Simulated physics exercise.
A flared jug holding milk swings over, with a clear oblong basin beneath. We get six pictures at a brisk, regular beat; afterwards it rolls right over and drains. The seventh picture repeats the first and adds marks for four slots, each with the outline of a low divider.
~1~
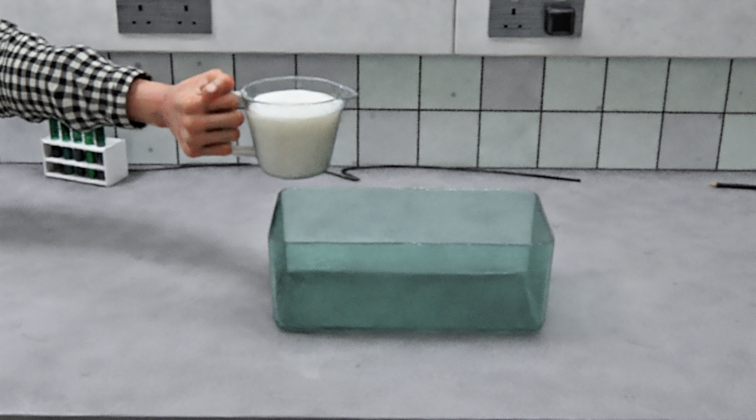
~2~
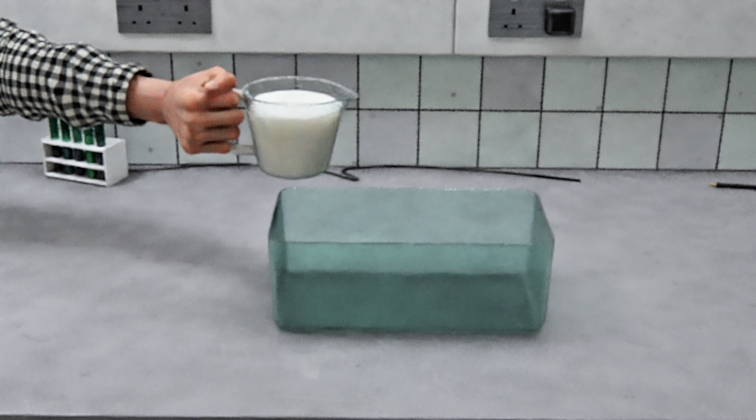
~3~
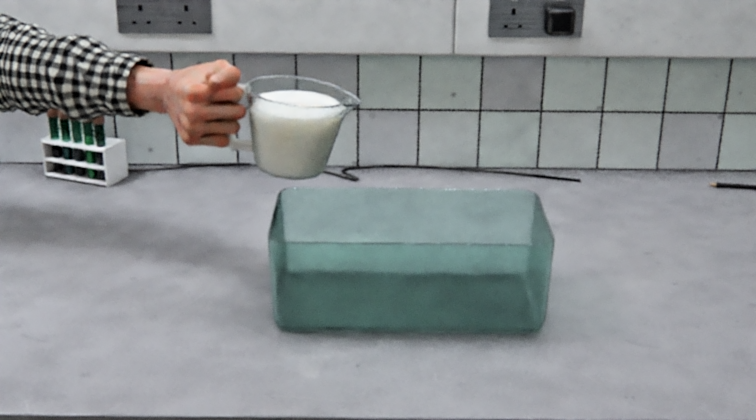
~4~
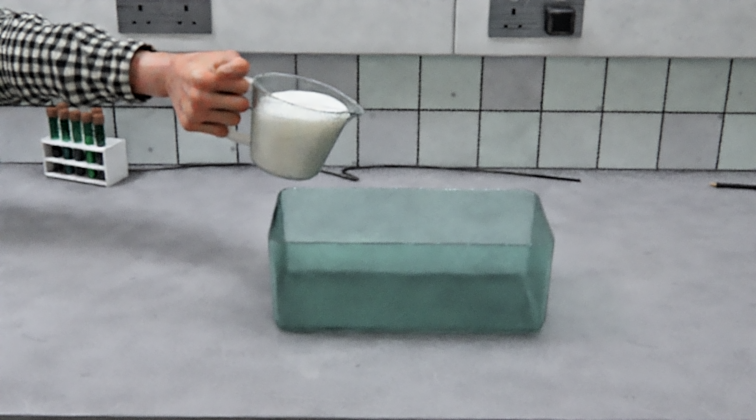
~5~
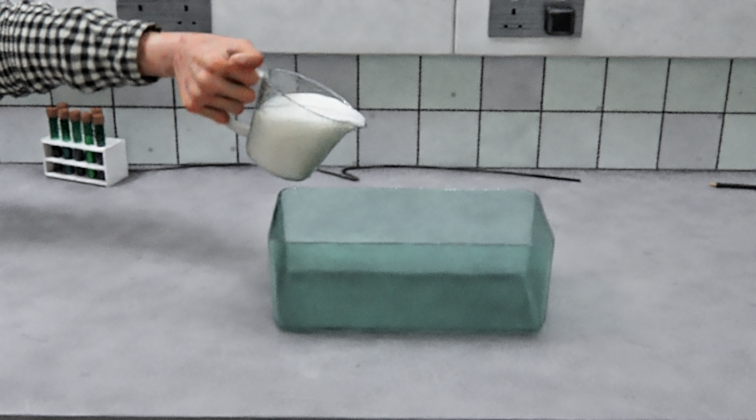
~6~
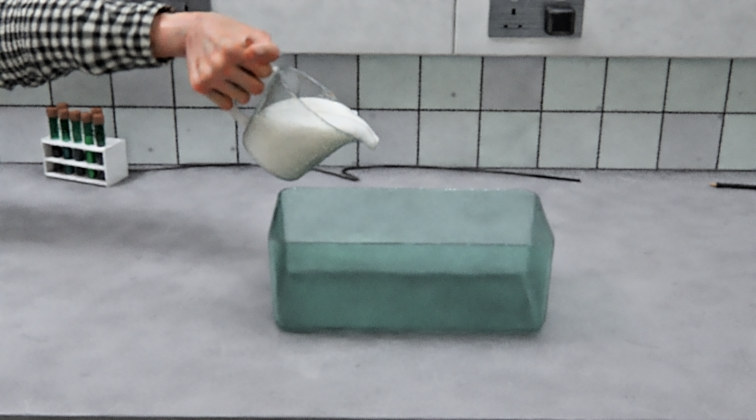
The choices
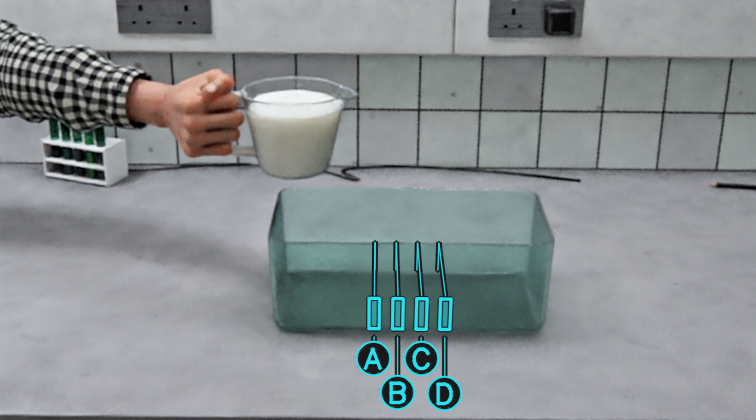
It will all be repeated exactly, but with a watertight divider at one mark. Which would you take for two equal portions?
It is B.
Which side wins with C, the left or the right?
The left side.
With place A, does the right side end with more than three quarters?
Yes, it does.
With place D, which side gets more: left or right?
More ends on the left.
On the marked copy, A at (373, 336); B at (397, 336); C at (421, 336); D at (444, 337).
If A is chosen, about 11 % ends left of the wall and 88 % right of it.
If B is chosen, about 56 % ends left of the wall and 43 % right of it.
If C is chosen, about 88 % ends left of the wall and 10 % right of it.
If D is chosen, about 90 % ends left of the wall and 8 % right of it.
